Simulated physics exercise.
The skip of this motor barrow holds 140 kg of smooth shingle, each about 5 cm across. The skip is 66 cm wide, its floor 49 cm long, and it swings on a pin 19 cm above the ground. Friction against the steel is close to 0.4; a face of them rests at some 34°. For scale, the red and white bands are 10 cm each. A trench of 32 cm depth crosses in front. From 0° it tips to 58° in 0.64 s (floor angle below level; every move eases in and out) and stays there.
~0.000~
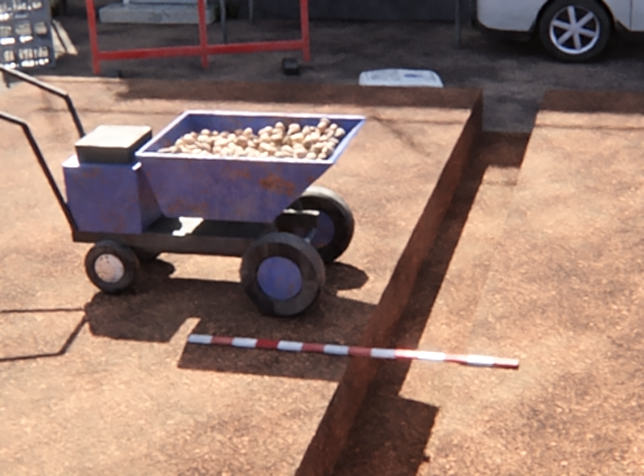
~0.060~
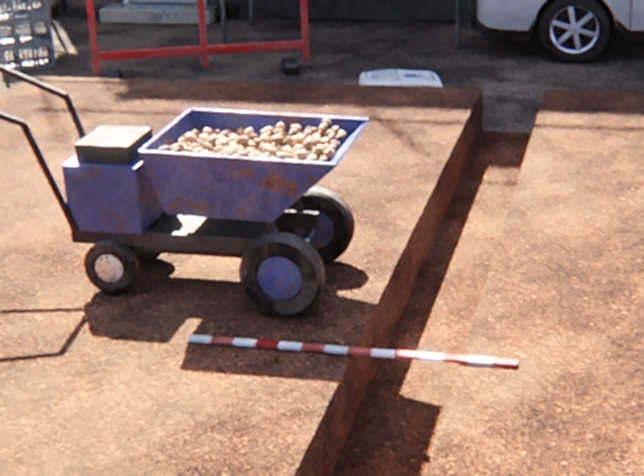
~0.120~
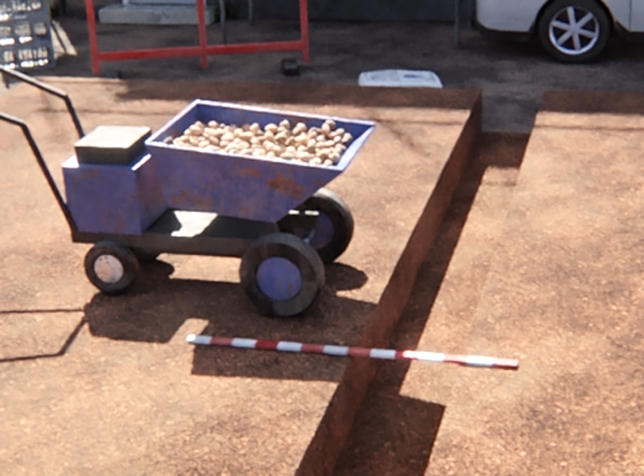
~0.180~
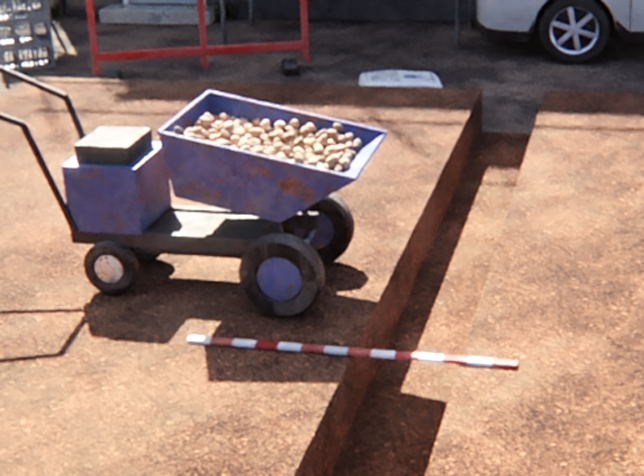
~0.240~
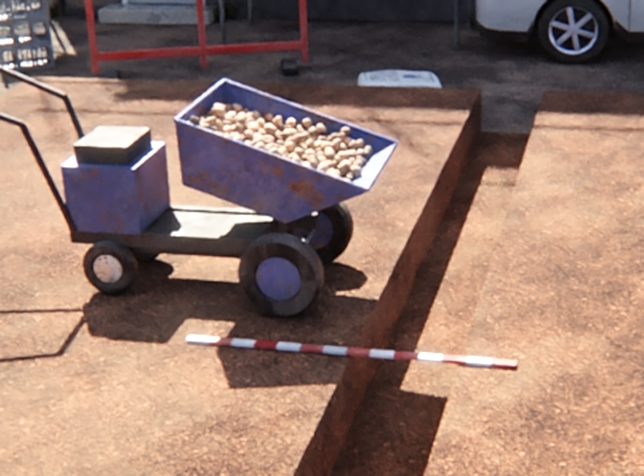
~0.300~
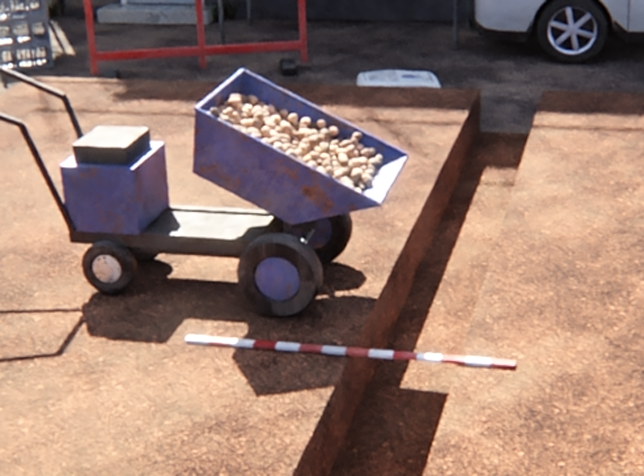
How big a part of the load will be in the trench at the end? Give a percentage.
Close to 58 in a hundred.
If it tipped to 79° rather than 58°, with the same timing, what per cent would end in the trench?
It would be near 75 per cent.
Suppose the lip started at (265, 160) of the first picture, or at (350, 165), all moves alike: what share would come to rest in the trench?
First some 100, then 40 per cent.
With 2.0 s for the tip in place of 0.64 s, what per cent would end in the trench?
Then about 80 per cent.
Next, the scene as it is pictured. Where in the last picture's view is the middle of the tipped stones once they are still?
Near (472, 336).
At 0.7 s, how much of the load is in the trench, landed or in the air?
Some 15 per cent.
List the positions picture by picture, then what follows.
Lip at (332, 164), floor tilted 0°, highest stones at (290, 136), in the first frame.
Lip at (335, 166), floor tilted 1°, highest stones at (266, 135); the stones move at 0.3 m/s on average, in the second frame.
The skip is at 5°, its lip at (343, 171); the top of the load is at (217, 135); the stones move at 0.6 m/s on average, in the third frame.
The skip is at 11°, its lip at (355, 179); the top of the load is at (209, 124); the stones move at 0.9 m/s on average, in the fourth frame.
Lip at (368, 191), floor tilted 18°, highest stones at (221, 114); the stones move at 1.1 m/s on average, in the fifth frame.
The skip is at 26°, its lip at (380, 205); the top of the load is at (234, 105); the stones move at 1.2 m/s on average, in the sixth frame.
After 0.5 s the floor is at 49°; 100 % in the skip; the foremost stones are at (399, 223).
After 0.7 s the floor is at 58°; 85 % in the skip, 14 % in the trench, 1 % past the trench; the foremost stones are at (478, 275).
After 1.1 s the floor is at 58°; 35 % in the skip, 26 % in the trench, 39 % past the trench; the foremost stones are at (612, 309).
After 3.0 s the floor is at 58°; 0 % in the skip, 58 % in the trench, 42 % past the trench; the foremost stones are past the picture's edge.
